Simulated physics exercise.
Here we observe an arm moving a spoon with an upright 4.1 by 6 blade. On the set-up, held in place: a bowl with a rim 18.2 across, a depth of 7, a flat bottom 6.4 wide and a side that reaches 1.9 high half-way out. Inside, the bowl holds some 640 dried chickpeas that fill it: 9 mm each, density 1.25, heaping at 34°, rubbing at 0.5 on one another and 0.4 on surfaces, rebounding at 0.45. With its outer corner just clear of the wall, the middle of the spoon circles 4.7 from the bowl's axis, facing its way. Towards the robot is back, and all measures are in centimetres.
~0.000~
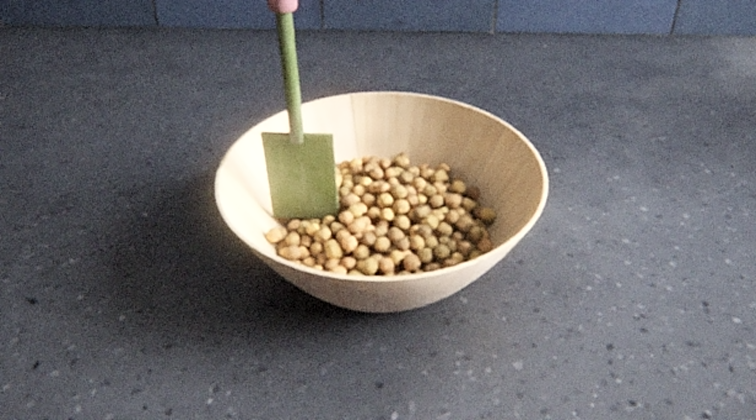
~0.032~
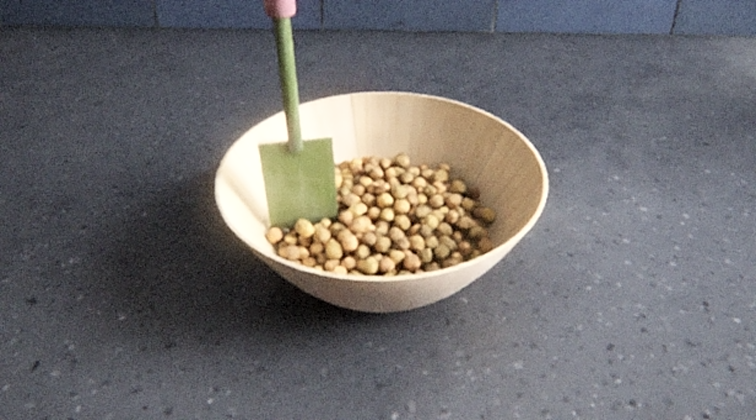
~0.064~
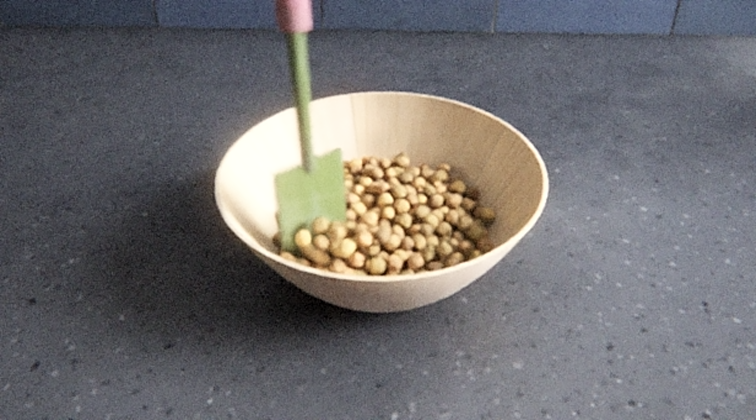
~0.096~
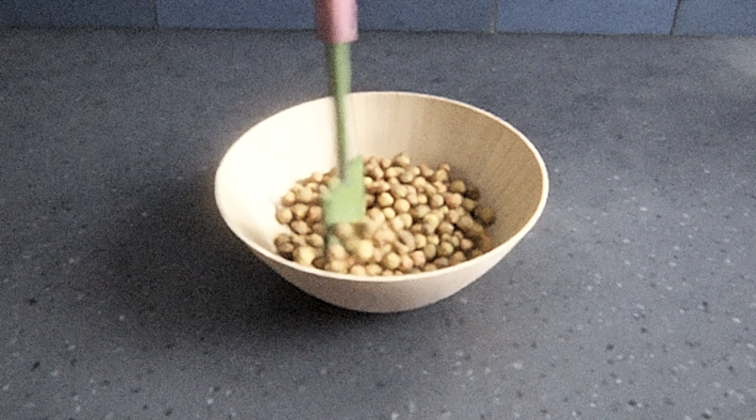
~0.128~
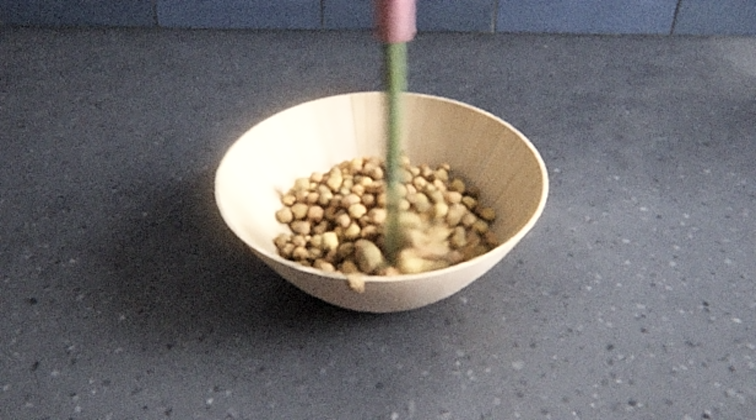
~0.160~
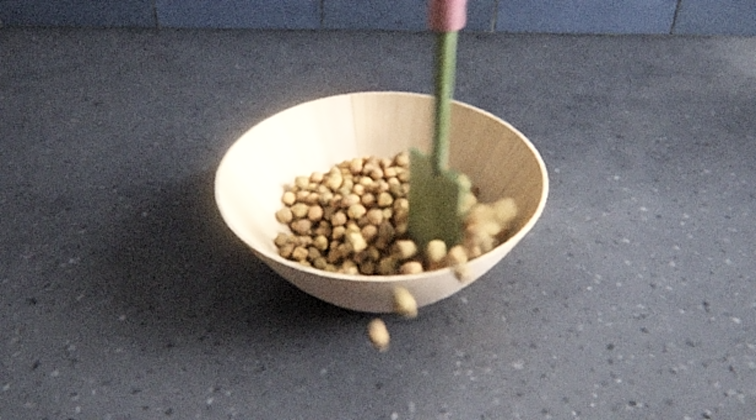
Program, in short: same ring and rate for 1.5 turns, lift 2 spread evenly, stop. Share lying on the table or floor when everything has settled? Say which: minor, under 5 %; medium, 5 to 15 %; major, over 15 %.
That would be a medium share.
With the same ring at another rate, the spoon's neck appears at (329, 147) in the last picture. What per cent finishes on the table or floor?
About 0 %.
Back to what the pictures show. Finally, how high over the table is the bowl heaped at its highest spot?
It reaches some 5.5 cm above the table.
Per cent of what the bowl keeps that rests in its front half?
Around 45 per cent of what the bowl keeps.
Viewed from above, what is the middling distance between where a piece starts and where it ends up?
0 cm.
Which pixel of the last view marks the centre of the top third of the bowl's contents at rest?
The centre is near pixel (375, 205).
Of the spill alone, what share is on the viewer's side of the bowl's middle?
Around 20 percent of the pieces.
After 0.33 s, 287° round, highest piece 9 above the table; 600 in the bowl, 12 on the table or floor, 25 in flight or on the tool.
After 0.49 s, 83° round, highest piece 8 above the table; 590 in the bowl, 45 on the table or floor, 2 in flight or on the tool.
After 0.78 s, 180° round, highest piece 5 above the table; 590 in the bowl, 47 on the table or floor.
After 1.48 s, 180° round, highest piece 5 above the table; 590 in the bowl, 47 on the table or floor.
In the end, 590 in the bowl, 47 on the table or floor. That is 7 % on the table or floor.
